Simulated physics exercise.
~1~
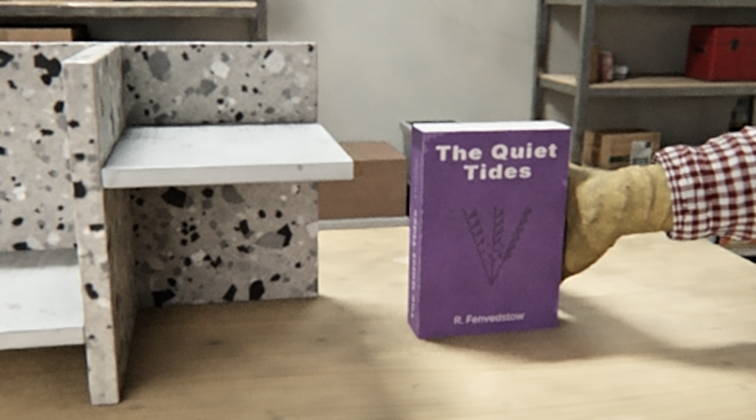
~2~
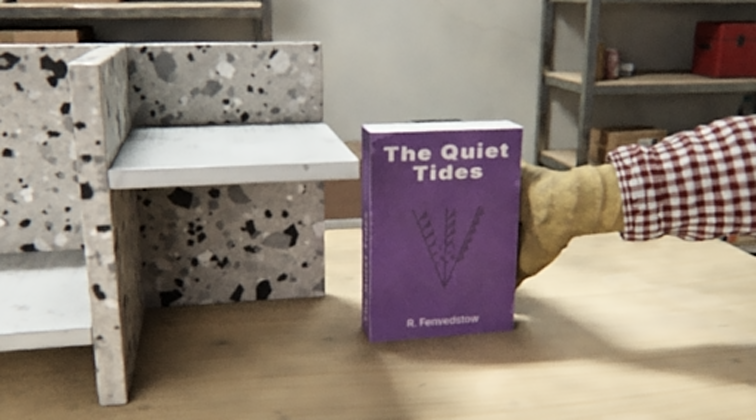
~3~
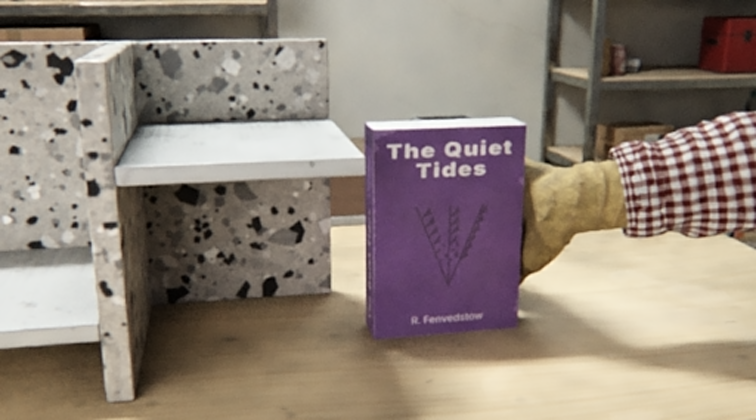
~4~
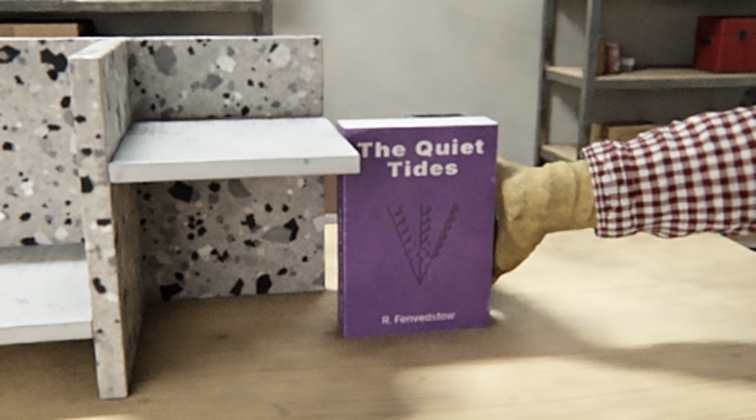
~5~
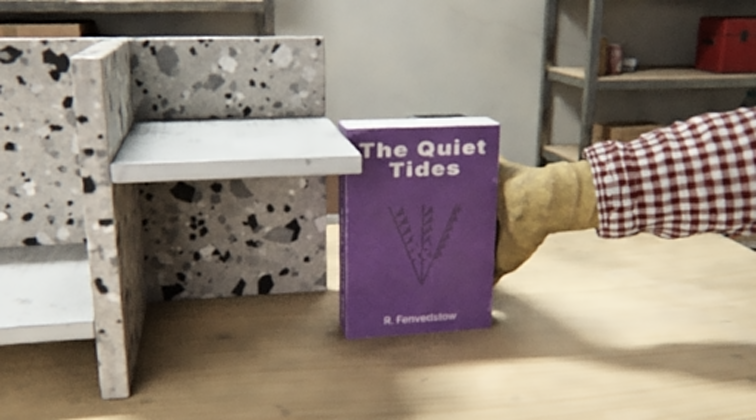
In a workshop with a wooden table and metal shelving behind, a slightly swaying camera looks across the tabletop. On the left stands a grey and black speckled structure with a white shelf jutting out to the right. A gloved hand, its arm in a red and white checked sleeve, holds an upright purple book titled The Quiet Tides from the right. The hand slides the book left toward the opening, pauses briefly, then moves it a little farther. The book catches at the shelf's edge and stops there, still upright and not underneath.
